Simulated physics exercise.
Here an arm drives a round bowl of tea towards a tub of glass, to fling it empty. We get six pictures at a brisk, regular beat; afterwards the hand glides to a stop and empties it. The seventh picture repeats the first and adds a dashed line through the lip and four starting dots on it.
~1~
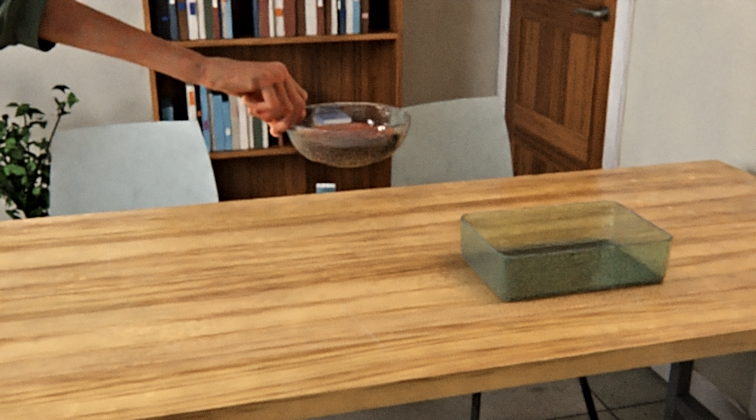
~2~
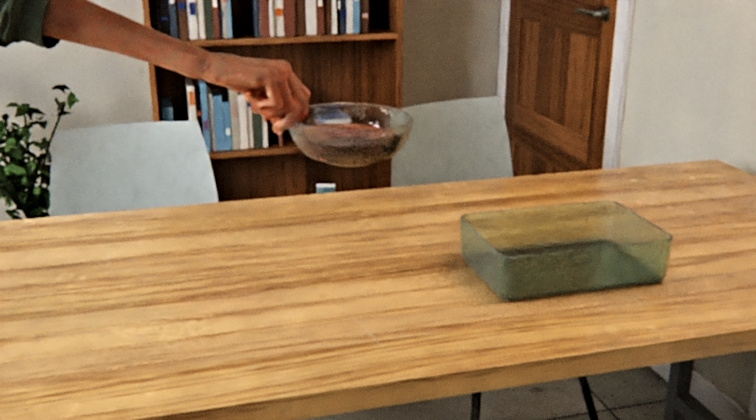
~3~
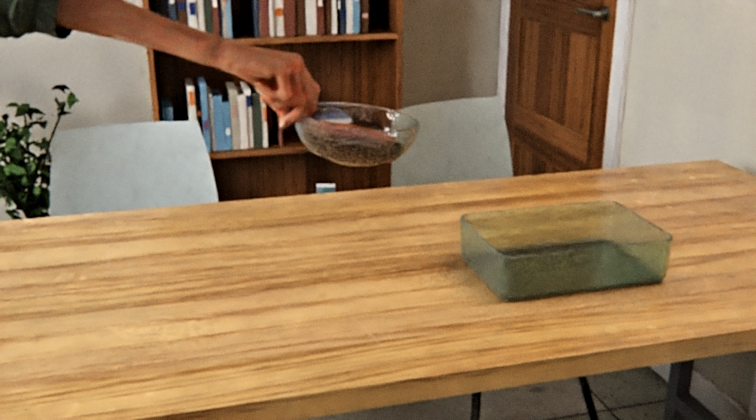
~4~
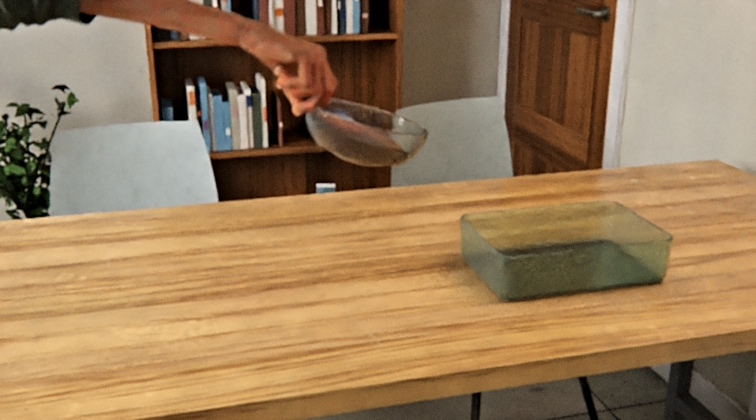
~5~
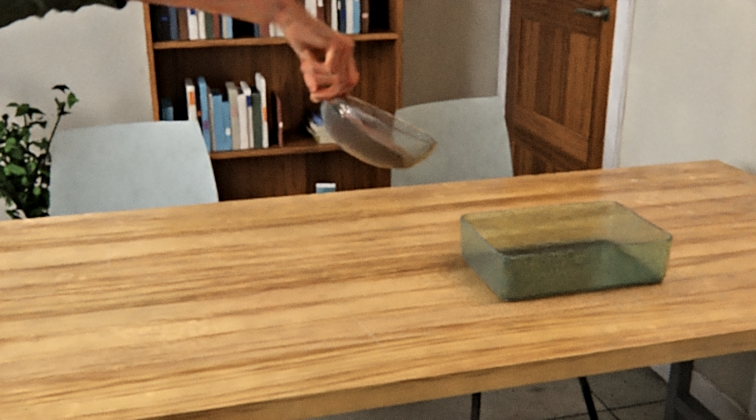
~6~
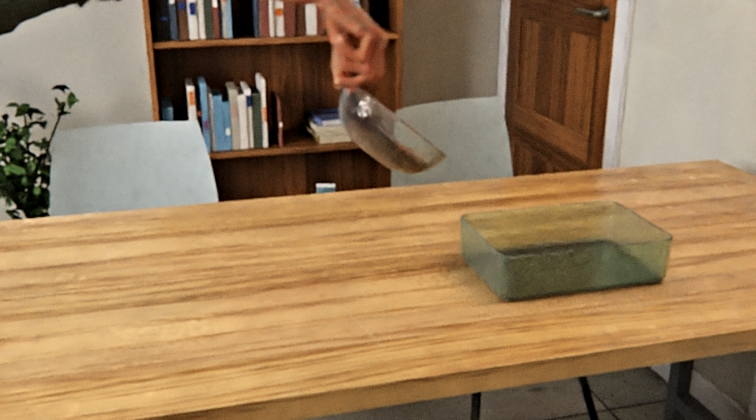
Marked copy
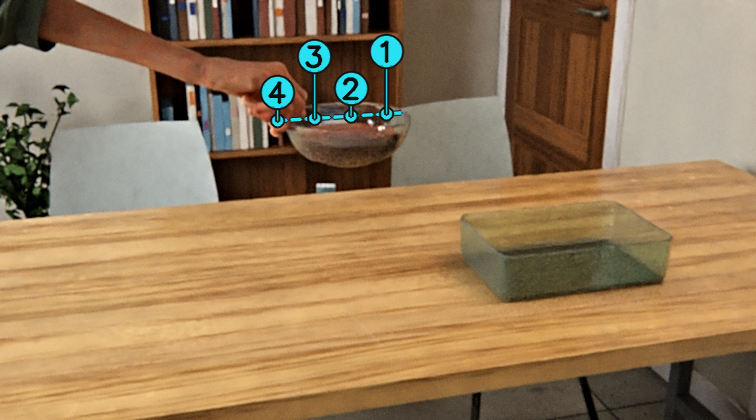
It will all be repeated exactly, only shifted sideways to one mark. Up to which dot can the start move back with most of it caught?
That is dot 1.
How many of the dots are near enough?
One of the four.
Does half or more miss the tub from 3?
Yes, it does.
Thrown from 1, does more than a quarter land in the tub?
Yes, clearly.
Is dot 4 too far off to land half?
Yes, that goes wrong.
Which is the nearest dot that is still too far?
2 it is.
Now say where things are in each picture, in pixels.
The first picture shows upright, lip at (405, 112); tub from (497, 299) to (663, 279); nothing has left yet.
The second picture shows upright, lip at (408, 114); nothing has left yet.
The third picture shows tipped about 7°, lip at (414, 119); nothing has left yet.
The fourth picture shows tipped about 16°, lip at (423, 128); nothing has left yet.
The fifth picture shows tipped about 27°, lip at (433, 138); nothing has left yet.
The sixth picture shows tipped about 40°, lip at (441, 151); nothing has left yet.
On the marked copy, 1 at (386, 113); 2 at (351, 116); 3 at (314, 118); 4 at (277, 120).
If 1 is chosen, about 68 % lands in the tub, 21 % falls short and 12 % goes beside or beyond.
If 2 is chosen, about 21 % lands in the tub, 74 % falls short and 5 % goes beside or beyond.
If 3 is chosen, about 0 % lands in the tub, 97 % falls short and 3 % goes beside or beyond.
If 4 is chosen, about 0 % lands in the tub, 100 % falls short.
